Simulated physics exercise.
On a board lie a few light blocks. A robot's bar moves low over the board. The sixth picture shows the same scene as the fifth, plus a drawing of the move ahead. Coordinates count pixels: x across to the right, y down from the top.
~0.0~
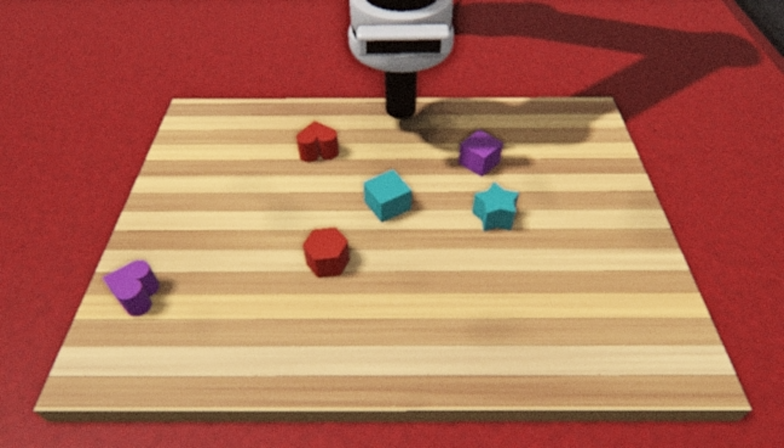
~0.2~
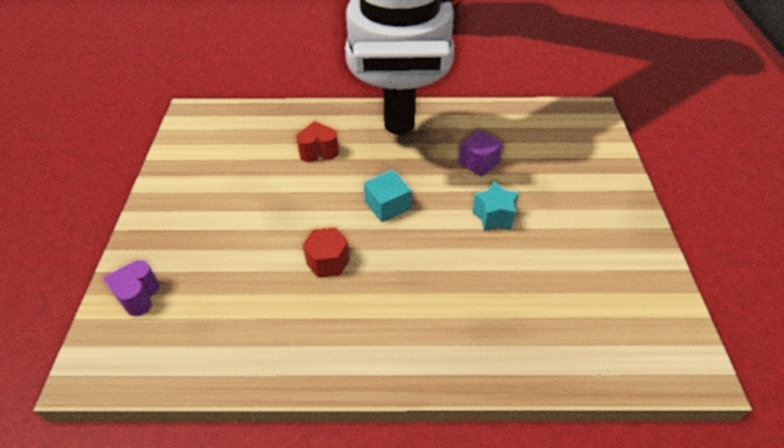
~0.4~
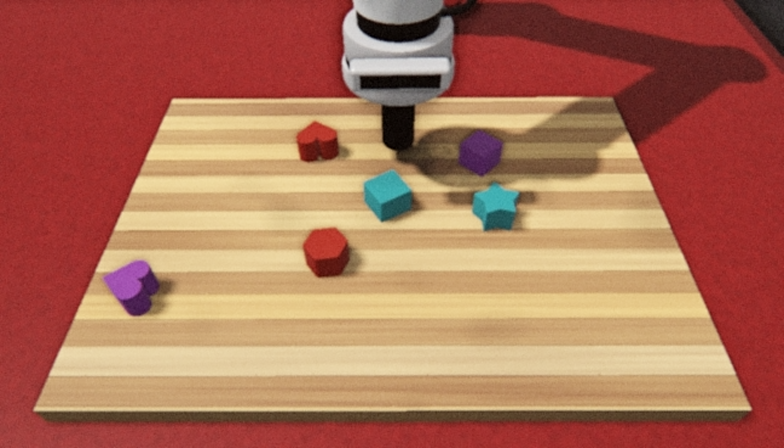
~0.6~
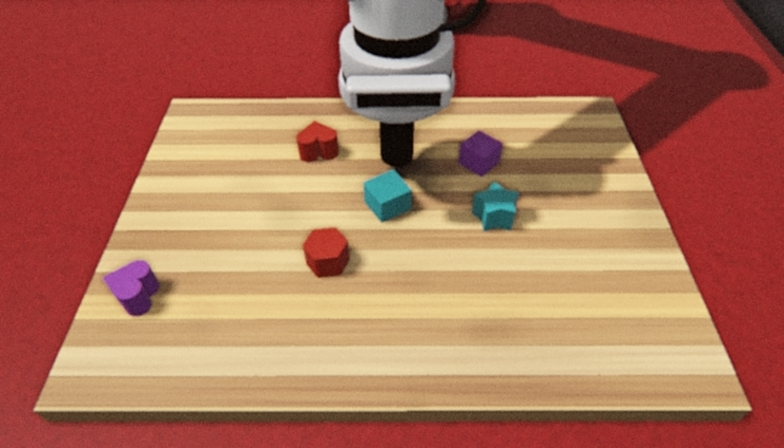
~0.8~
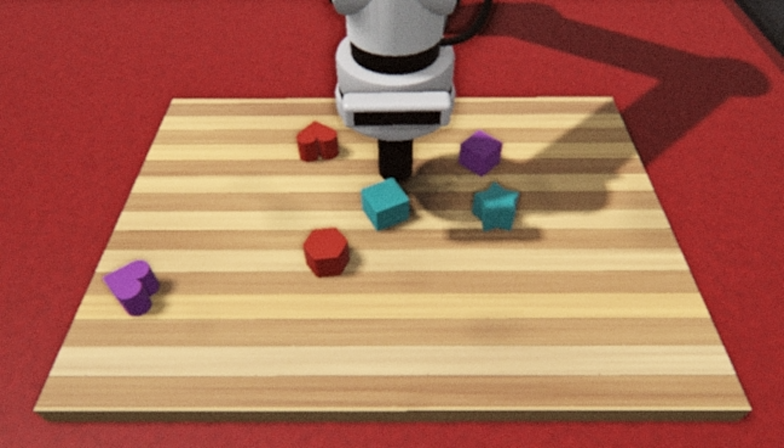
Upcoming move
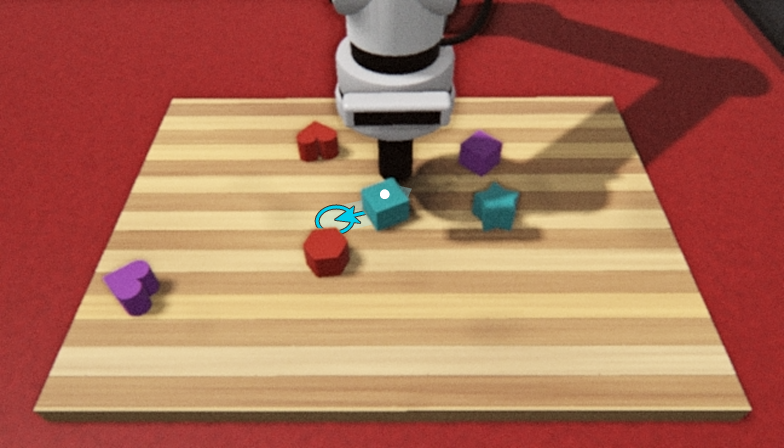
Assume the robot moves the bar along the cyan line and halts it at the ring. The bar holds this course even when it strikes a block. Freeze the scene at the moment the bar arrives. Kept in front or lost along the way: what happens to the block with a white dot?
Beside or behind.
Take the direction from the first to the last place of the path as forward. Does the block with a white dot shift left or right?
Seen from start to end, it moves left.
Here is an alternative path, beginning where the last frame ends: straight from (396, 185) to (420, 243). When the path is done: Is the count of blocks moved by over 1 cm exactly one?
In short: Yes.
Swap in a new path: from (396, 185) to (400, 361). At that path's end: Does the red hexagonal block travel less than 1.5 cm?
Yes - that is the case.
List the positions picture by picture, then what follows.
The first picture shows bar tip (401, 111); block tops, red hexagonal block (325, 242); turquoise square (387, 186).
The second picture shows bar (400, 127); blocks unchanged.
The third picture shows bar (398, 142); blocks unchanged.
The fourth picture shows bar (397, 157); blocks unchanged.
The fifth picture shows bar (396, 173); red hexagonal block (325, 242); turquoise square (385, 194).
Path on the board, from (396, 185) via (386, 203) and (362, 213), ending at (335, 220); the dot is on the turquoise square.
The first path, step by step. Halfway along, bar (375, 197); turquoise square (370, 222), turned 15° anticlockwise.
At the end, bar (333, 207); red hexagonal block (322, 246); turquoise square (364, 227), turned 50° anticlockwise.
